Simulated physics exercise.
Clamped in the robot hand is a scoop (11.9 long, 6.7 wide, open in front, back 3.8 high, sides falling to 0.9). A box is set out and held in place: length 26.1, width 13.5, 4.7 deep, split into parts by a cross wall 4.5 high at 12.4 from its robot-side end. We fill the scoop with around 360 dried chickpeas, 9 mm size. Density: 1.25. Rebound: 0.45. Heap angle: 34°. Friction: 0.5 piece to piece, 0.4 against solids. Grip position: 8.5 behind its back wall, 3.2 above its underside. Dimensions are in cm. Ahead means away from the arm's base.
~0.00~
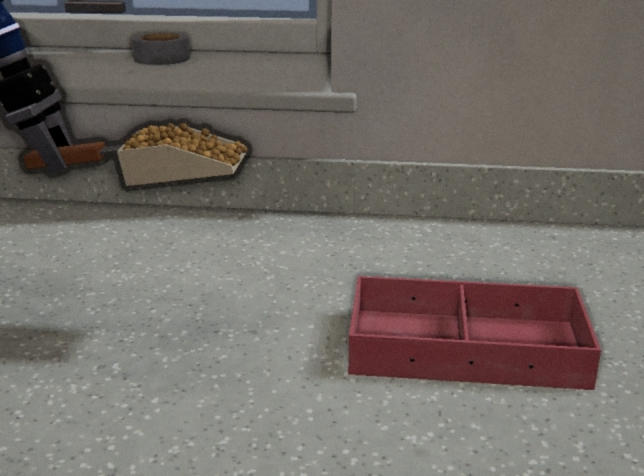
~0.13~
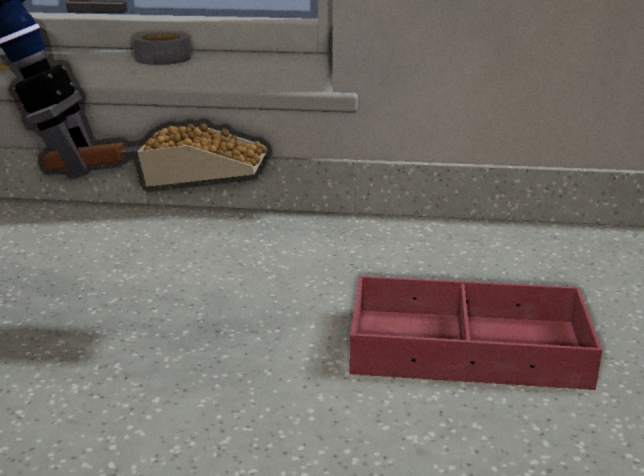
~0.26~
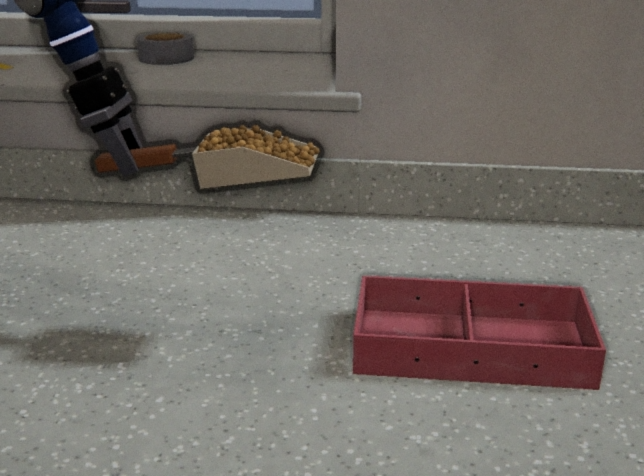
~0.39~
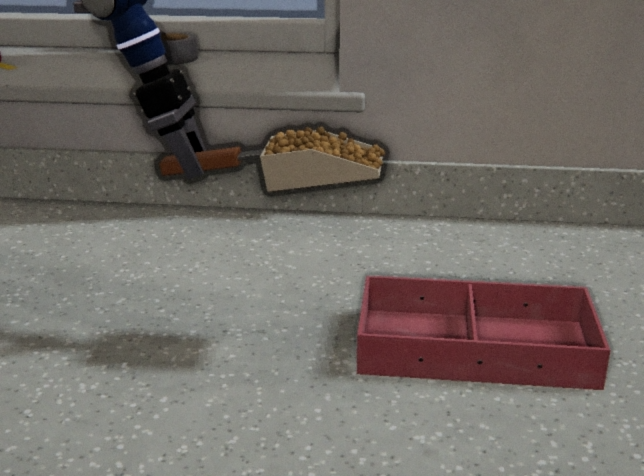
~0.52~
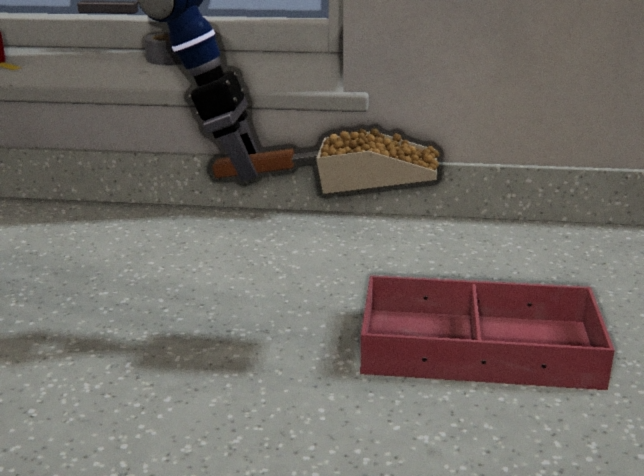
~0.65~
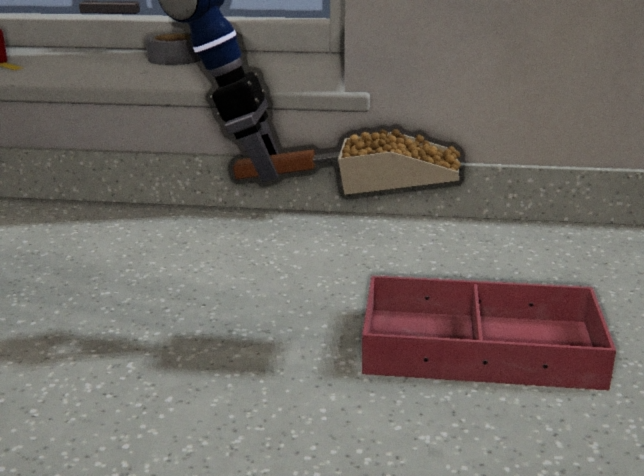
A room with a pale speckled floor, a beige wall and a window ledge is seen from slightly above, at a steady, nearly fixed view. A dark red open box with two compartments sits at right, while a blue and black robot arm at upper left grips the brown handle of a beige scoop heaped with tan chickpeas. The arm carries the scoop rightward through the air, keeping it nearly level, and its shadow slides across the floor.
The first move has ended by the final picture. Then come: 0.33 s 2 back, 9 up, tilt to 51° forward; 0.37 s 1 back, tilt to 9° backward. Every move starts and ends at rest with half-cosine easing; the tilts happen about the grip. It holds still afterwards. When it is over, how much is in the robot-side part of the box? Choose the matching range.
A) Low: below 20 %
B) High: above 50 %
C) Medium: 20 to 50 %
Answer: B.
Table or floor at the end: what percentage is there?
Estimate: Near 25 %.
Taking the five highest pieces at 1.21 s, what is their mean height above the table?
Height: Around 24 cm.
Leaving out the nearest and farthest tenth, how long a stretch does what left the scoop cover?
The stretch runs around 28 cm.
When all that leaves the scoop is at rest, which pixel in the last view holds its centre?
Estimated centre at around (427, 338).
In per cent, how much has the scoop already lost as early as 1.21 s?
So far, about 100 in a hundred parts are out.
By 0.93 s, tilted 48° forward, highest piece 22 above the table; 215 on the scoop, 80 in the robot-side part, 67 in flight or on a rim.
By 1.21 s, tilted 10° forward, highest piece 25 above the table; 242 in the robot-side part, 56 on the table or floor, 4 in the far-side part, 2 on the scoop, 58 in flight or on a rim.
By 1.55 s, tilted 9° backward, highest piece 6 above the table; 237 in the robot-side part, 78 on the table or floor, 43 in the far-side part, 4 in flight or on a rim.
By 2.60 s, tilted 9° backward, highest piece 6 above the table; 237 in the robot-side part, 82 on the table or floor, 43 in the far-side part.
Final count, 237 in the robot-side part, 82 on the table or floor, 43 in the far-side part. That is 65 % in the robot-side part of the box.
